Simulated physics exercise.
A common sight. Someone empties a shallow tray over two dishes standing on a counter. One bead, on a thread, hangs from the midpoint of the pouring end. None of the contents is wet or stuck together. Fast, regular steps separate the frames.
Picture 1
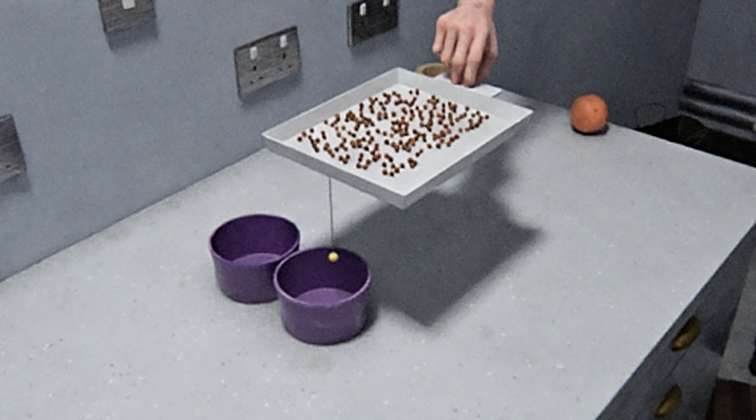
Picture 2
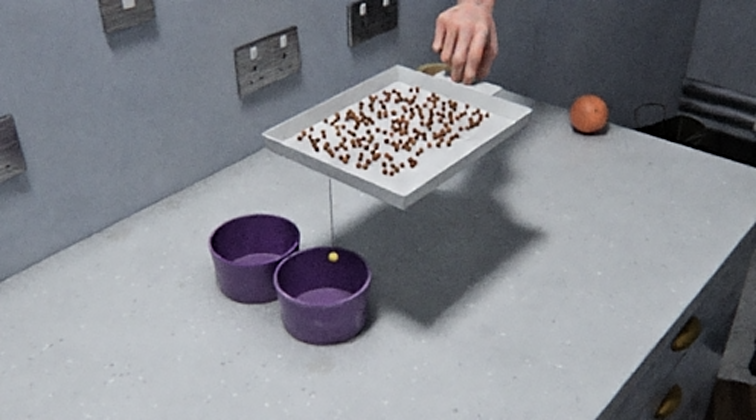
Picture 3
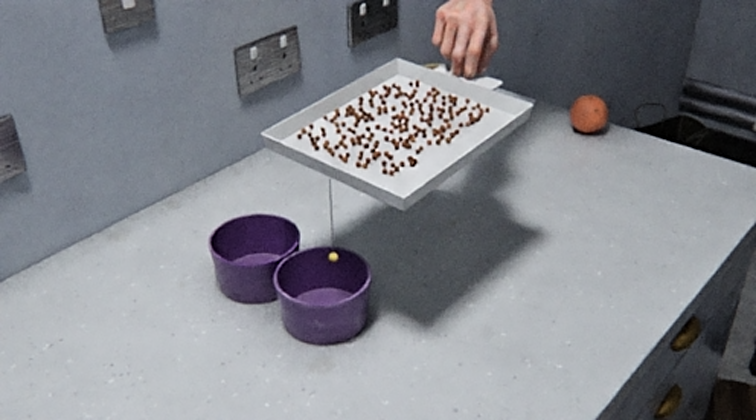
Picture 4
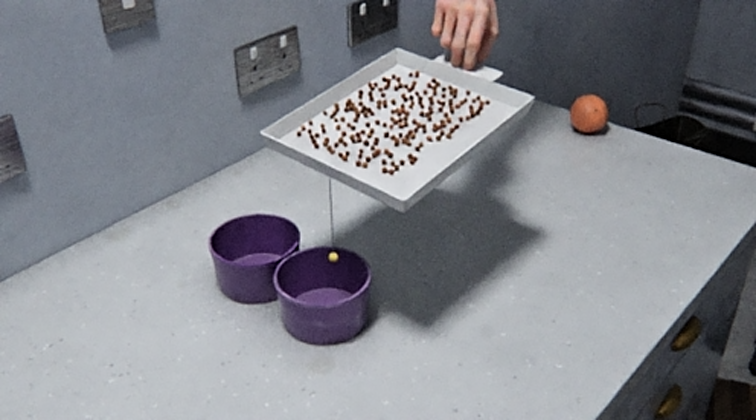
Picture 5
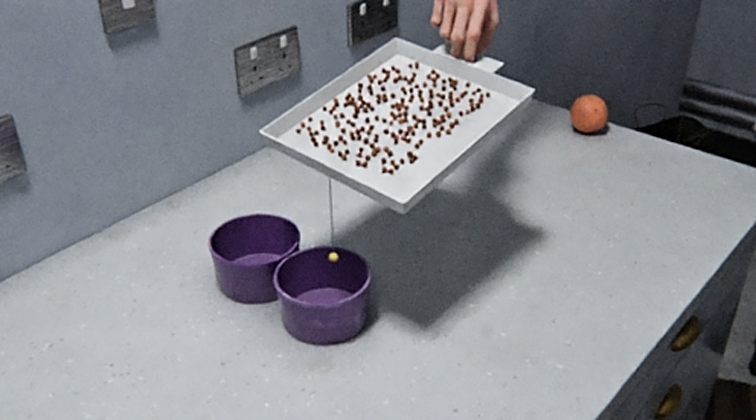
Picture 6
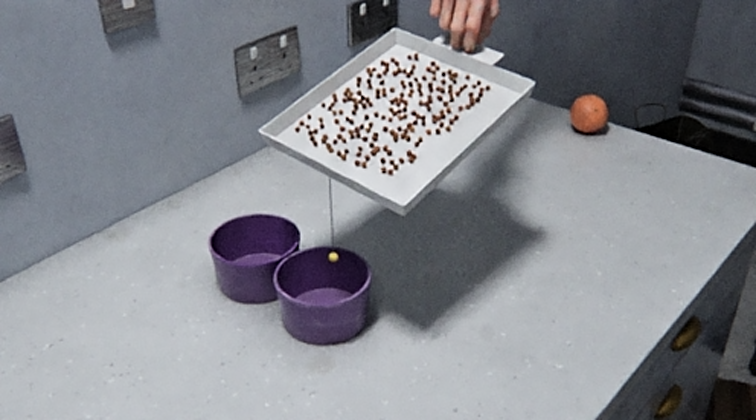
A hand steadily raising the handle end of a white tray of brown cereal balls above two purple bowls on a counter.
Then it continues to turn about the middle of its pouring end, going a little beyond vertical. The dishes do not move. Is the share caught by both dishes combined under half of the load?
Yes, it is below half.
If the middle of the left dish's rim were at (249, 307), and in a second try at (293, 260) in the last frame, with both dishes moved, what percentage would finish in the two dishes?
Roughly 0% on the first try and 90% on the second.
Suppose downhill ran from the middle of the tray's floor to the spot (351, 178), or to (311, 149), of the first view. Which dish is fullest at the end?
Well, the one to the right comes out on top first, then the one to the left.
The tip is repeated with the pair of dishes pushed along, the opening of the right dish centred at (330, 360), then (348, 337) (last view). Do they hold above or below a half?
Placing 1: A minority of it. Placing 2: A minority of it.
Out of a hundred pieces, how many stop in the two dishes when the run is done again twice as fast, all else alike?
I'd say near 0 per cent.
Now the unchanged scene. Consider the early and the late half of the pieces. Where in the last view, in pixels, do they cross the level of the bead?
Starting near (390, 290), moving on to near (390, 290).
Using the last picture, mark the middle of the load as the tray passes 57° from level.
Roughly at (374, 191).
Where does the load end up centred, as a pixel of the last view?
Somewhere close to (392, 358) in the last picture.
Soon after the last picture, tray tipped steeply; nearly all on the tray; a stray few outside both; a stray few in the air.
A little later, tray tipped right over; most on the tray; a small part outside both; a small part in the air.
Later still, tray tipped past a quarter turn; a small part in the right dish; nearly all outside both.
At rest, tray tipped past a quarter turn; a small part in the right dish; none in the left dish; nearly all outside both.
